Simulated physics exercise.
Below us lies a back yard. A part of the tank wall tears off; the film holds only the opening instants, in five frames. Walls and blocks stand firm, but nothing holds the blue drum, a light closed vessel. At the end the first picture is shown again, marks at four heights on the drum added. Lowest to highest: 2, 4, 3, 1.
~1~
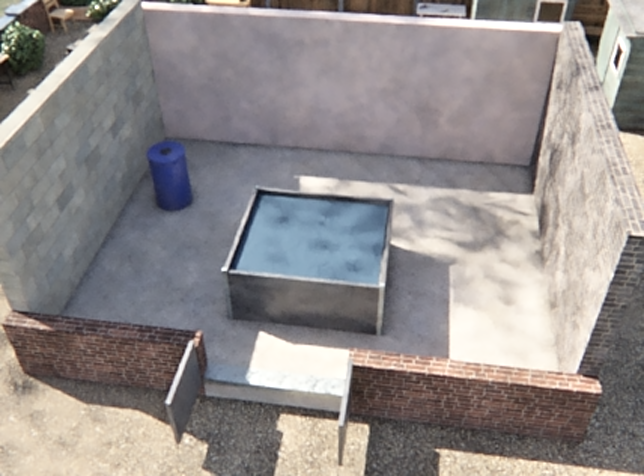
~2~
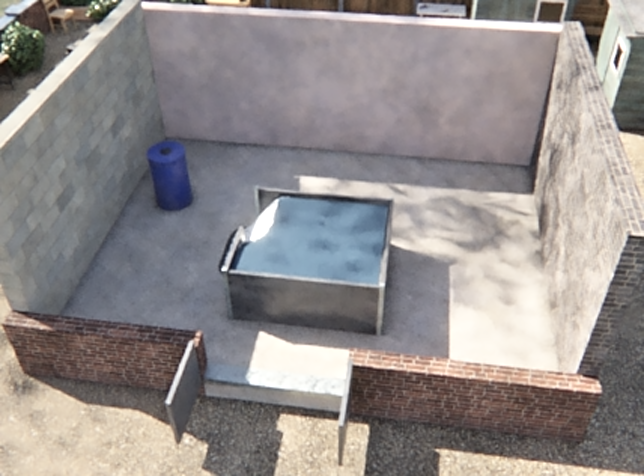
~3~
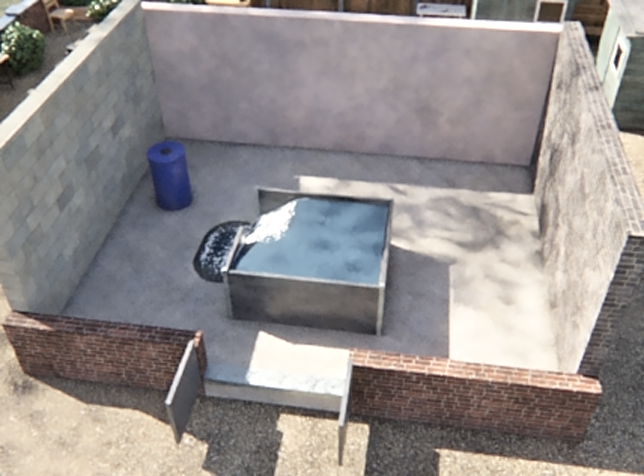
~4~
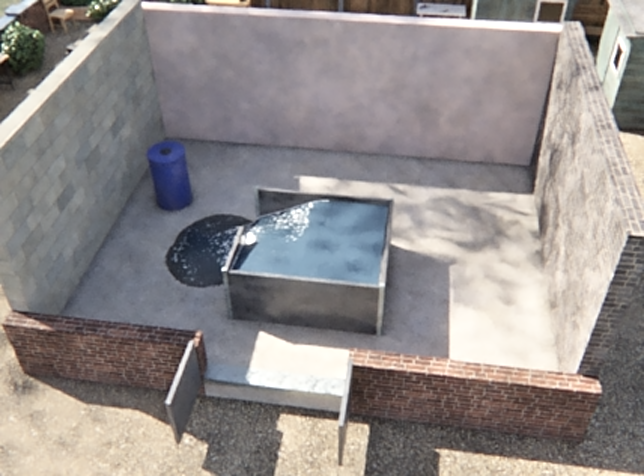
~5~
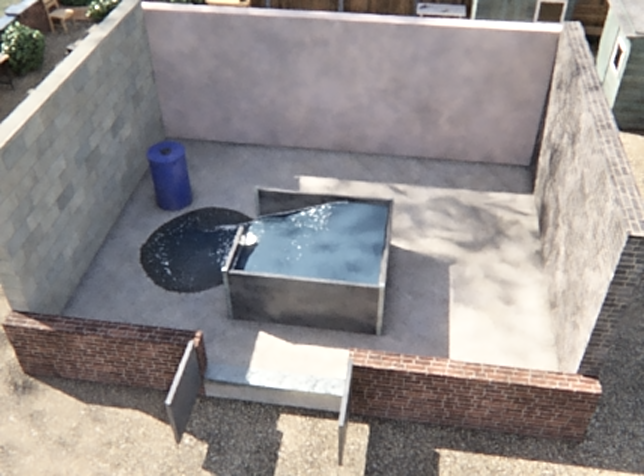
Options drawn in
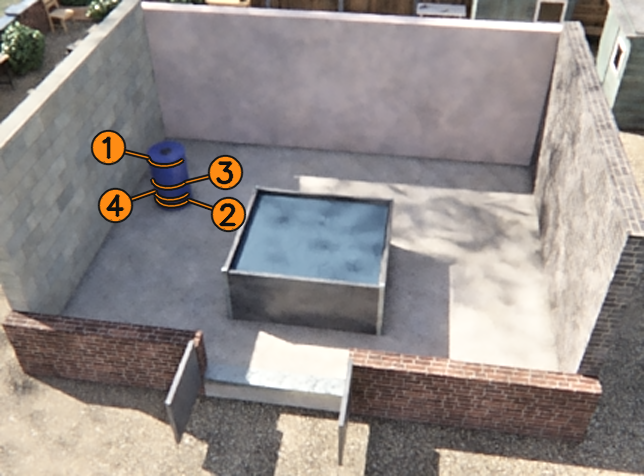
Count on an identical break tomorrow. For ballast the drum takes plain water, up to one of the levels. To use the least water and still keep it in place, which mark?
3.
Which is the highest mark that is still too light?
It is 4.
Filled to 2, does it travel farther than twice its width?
Yes, it does.
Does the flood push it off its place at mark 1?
No.
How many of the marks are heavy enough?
Two of them.
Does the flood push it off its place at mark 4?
Yes.
On the marked copy, 1 at (161, 165); 2 at (168, 205); 3 at (165, 187); 4 at (167, 199); from the bottom up 2, 4, 3, 1.
With 1, it does not move.
With 2, it is pushed about 4 times its own width away.
With 3, it does not move.
With 4, it is pushed about twice its own width away.
